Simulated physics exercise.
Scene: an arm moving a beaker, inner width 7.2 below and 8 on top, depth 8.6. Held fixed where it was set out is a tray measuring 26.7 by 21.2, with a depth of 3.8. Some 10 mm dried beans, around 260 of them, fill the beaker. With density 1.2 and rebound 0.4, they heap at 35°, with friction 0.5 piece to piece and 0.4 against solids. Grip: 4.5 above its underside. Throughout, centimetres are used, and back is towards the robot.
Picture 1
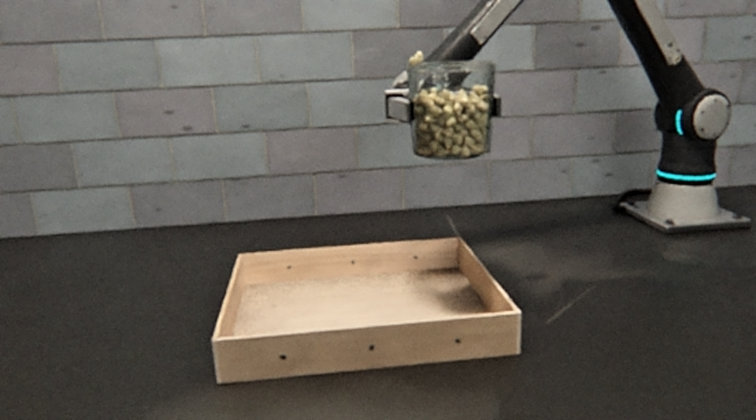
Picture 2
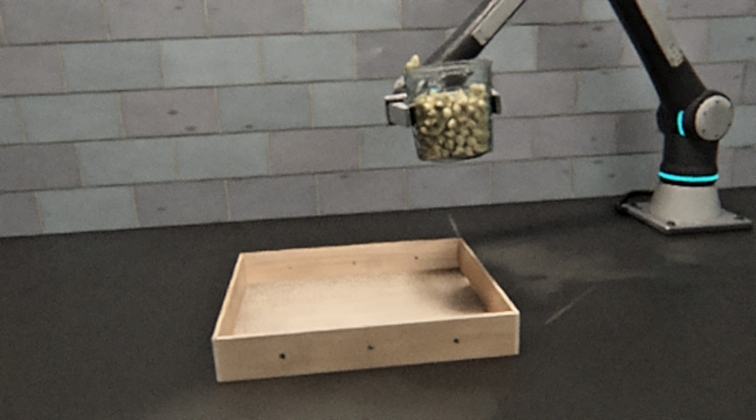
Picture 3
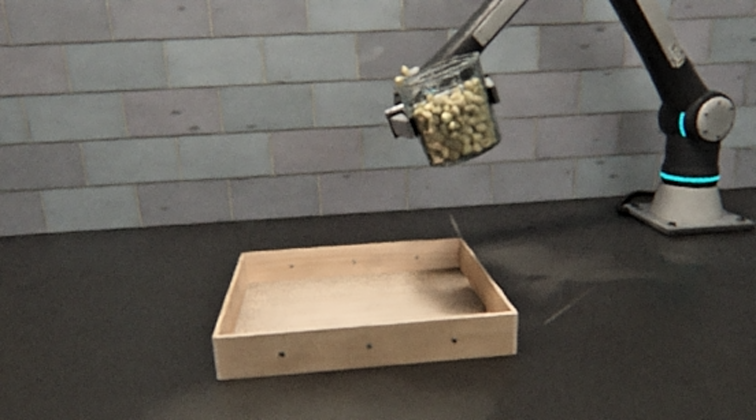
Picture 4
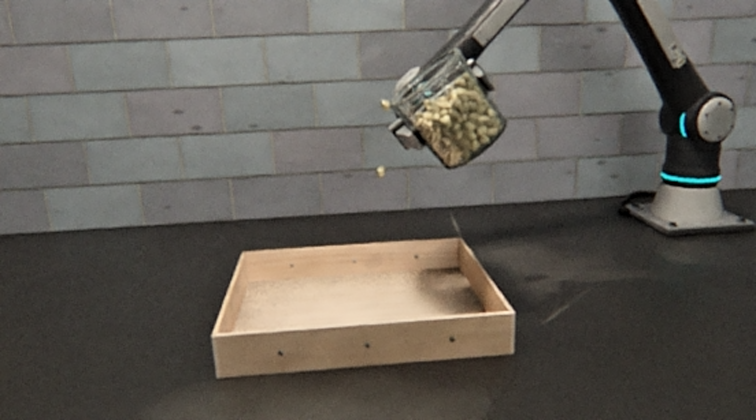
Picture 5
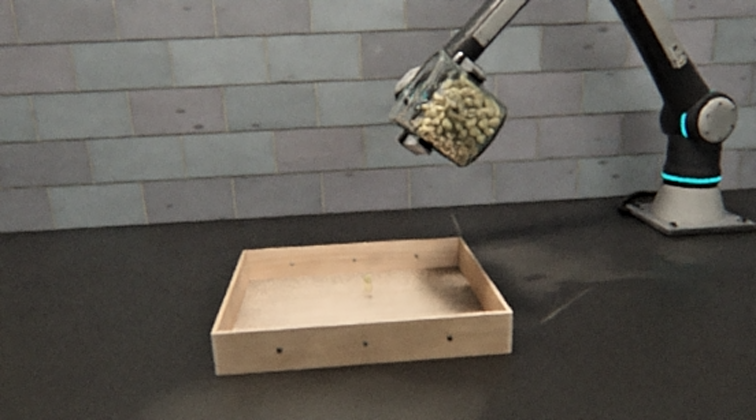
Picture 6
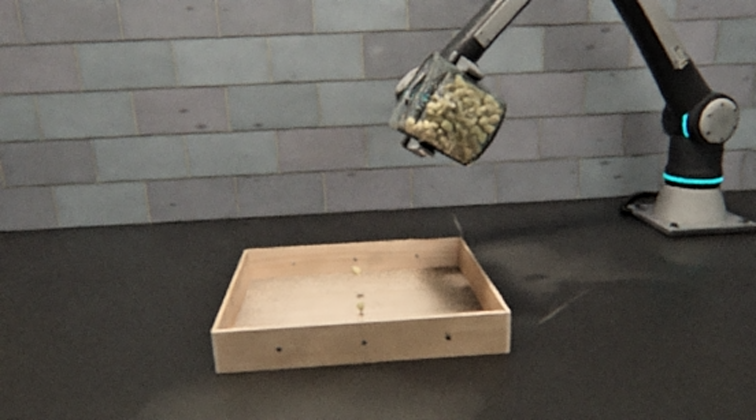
A robot arm holding a clear container full of pale, nut-like pieces tilted it steadily to the left above a shallow wooden tray, and a couple of pieces dropped into the tray.
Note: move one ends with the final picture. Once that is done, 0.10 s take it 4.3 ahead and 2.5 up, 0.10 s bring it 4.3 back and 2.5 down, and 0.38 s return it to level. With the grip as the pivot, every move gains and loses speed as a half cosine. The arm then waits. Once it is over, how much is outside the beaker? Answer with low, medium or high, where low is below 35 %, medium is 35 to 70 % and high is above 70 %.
Medium.
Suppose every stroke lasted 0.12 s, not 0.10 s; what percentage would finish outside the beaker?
That would give around 30 per cent.
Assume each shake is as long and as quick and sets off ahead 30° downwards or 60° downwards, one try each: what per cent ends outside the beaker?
10 and 0 %.
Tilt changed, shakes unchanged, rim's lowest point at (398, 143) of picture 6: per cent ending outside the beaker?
About 95 percent.
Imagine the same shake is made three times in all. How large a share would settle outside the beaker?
My guess is near 80 per cent.
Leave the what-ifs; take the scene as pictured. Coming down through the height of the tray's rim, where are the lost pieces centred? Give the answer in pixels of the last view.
Close to pixel (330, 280).
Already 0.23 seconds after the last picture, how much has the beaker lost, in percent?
Some 45 per cent.
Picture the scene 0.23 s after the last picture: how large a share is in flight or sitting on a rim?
Roughly 45 per cent.
Then, 0.23 s later, tilted 56° forward, highest piece 24 above the table; 140 in the beaker, 2 in the tray, 118 in flight or on a rim.
Then, 0.46 s later, tilted 12° forward, highest piece 25 above the table; 138 in the tray, 120 in the beaker, 2 in flight or on a rim.
Then, 0.78 s later, level, highest piece 24 above the table; 138 in the tray, 120 in the beaker, 2 on the table or floor.
Then, 1.83 s later, level, highest piece 23 above the table; 138 in the tray, 120 in the beaker, 2 on the table or floor.
At rest, 138 in the tray, 120 in the beaker, 2 on the table or floor. That is 54 % outside the beaker.
